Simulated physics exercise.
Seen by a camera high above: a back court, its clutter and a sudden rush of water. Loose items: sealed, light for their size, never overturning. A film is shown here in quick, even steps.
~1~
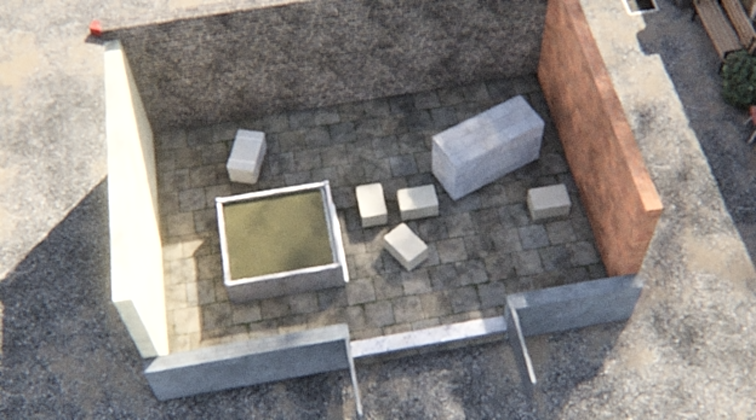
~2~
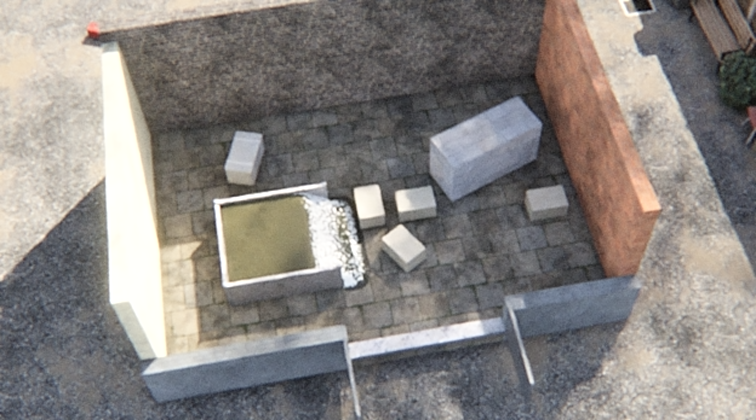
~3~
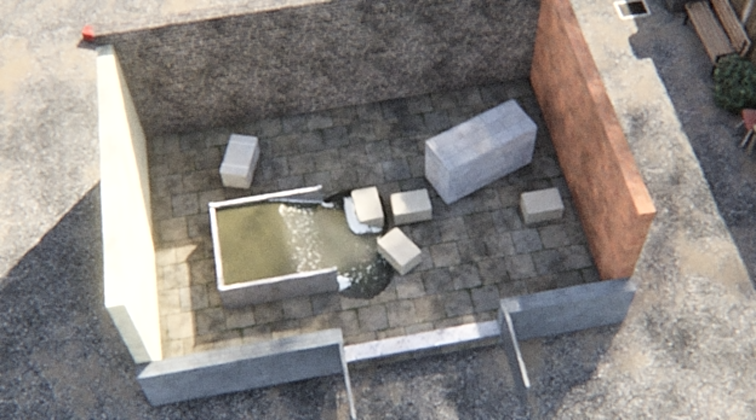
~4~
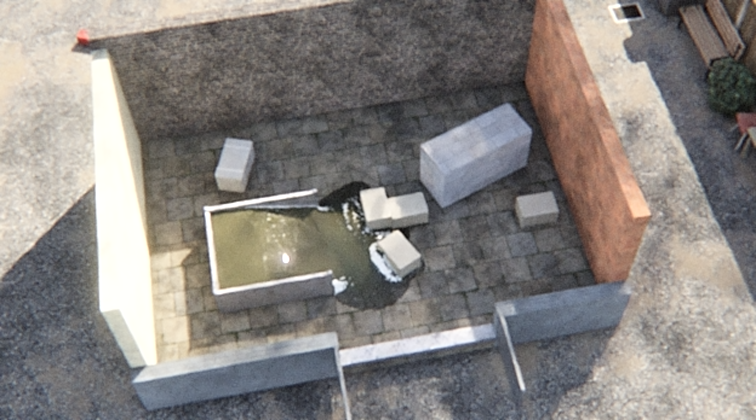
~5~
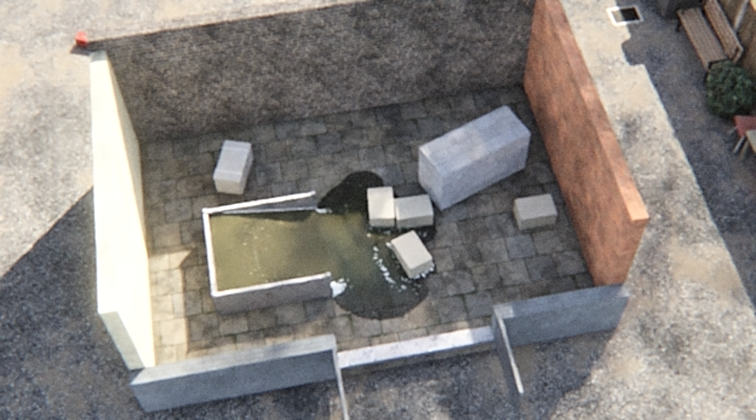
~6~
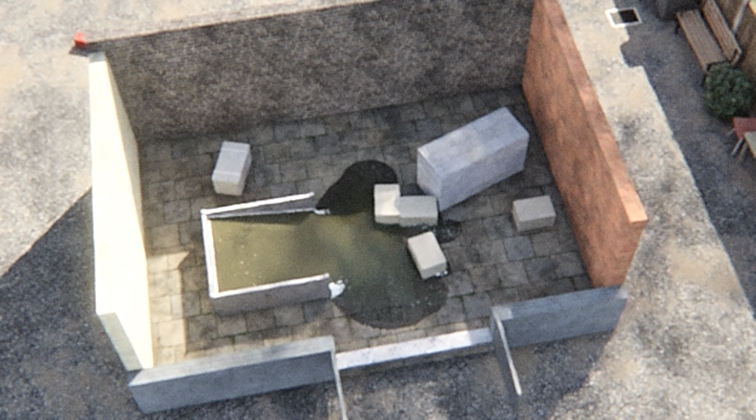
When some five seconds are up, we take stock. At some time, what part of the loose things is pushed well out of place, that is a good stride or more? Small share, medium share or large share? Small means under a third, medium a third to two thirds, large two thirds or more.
A large share.
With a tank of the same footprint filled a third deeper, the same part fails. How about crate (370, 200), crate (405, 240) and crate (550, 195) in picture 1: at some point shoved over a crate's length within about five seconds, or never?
Note, listed order: Covered it / covered it / covered it.
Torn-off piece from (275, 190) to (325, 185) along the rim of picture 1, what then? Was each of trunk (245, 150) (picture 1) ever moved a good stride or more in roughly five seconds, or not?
Judgement - displaced that far.
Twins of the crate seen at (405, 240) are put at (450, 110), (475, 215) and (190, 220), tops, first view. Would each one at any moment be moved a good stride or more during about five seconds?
Results - 1: Ends up far away; 2: Ends up far away; 3: Doesn't go far.
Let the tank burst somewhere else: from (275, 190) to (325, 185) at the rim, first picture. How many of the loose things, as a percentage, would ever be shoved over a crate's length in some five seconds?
Roughly 20 in a hundred.
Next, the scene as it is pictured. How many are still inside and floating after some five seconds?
The count comes to 4.
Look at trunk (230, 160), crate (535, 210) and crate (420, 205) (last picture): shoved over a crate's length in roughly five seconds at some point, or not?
Going through them in order: First kept nearby, second got well clear, third got well clear.
A moment on, 2 of 5 are well off their spots; 0 afloat.
Next, 2 of 5 are well off their spots; 2 afloat.
Later, 3 of 5 are well off their spots; 3 afloat.
In the end, 4 of 5 are well off their spots, and 4 have been at some point; 4 afloat.
